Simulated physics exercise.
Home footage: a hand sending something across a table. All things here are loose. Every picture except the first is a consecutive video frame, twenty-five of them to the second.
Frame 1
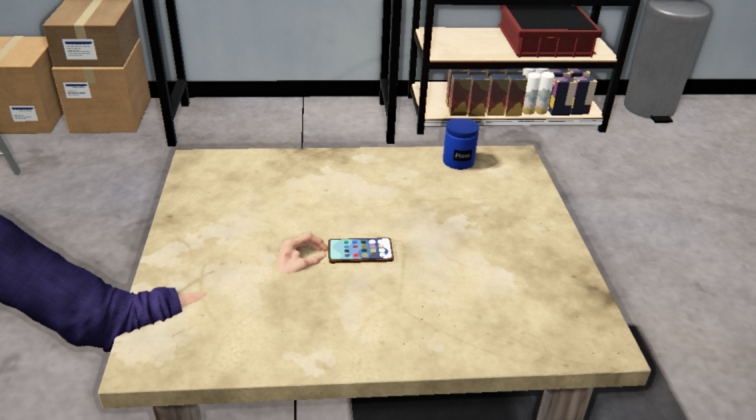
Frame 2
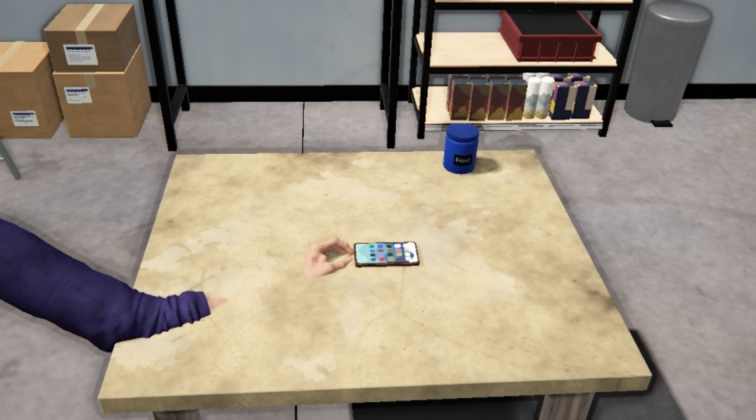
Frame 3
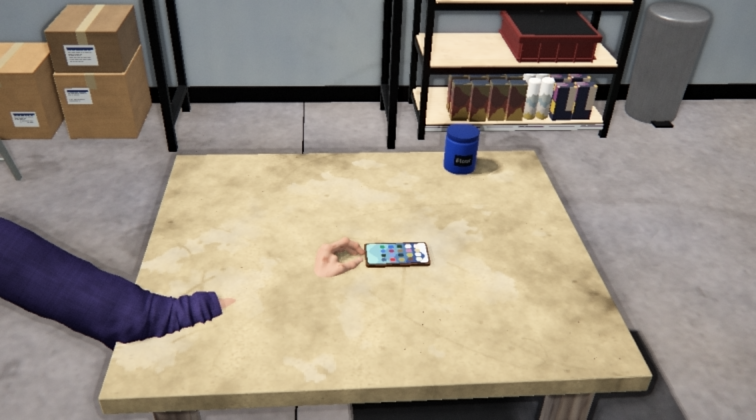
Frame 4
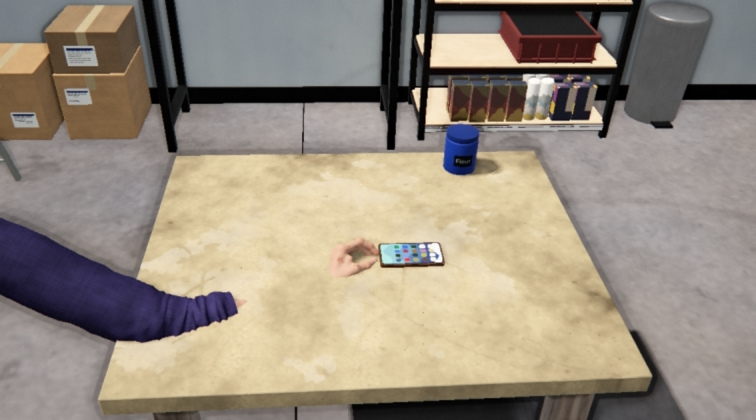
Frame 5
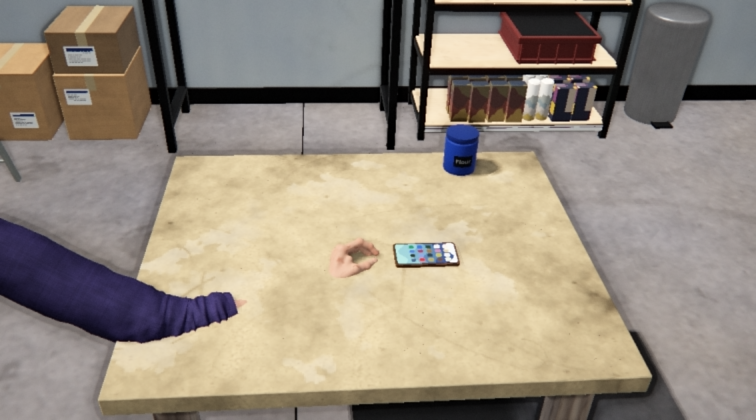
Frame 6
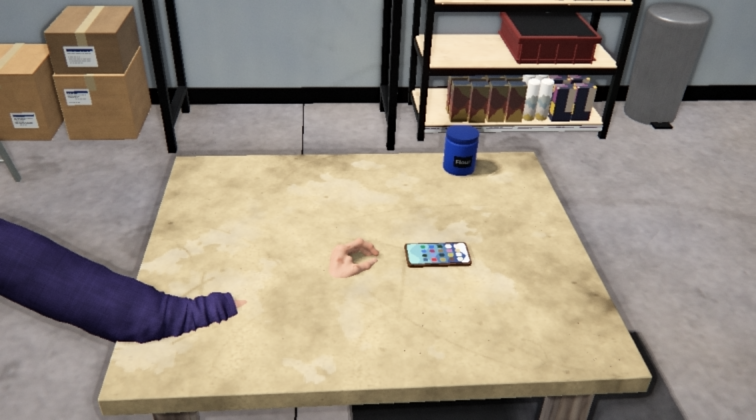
A hand in a purple sleeve pushed a phone to the right across a worn table, then stayed still while the phone slid a little farther, away from its fingers.
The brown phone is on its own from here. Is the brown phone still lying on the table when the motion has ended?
It is held by the table.
Then, 0.10 s after the last picture, brown phone slid about its own width near (454, 254).
Then, 0.30 s after the last picture, brown phone resting near (455, 255).
At rest, moved from the start, brown phone. Seen from the same camera at the end, brown phone near (456, 254).
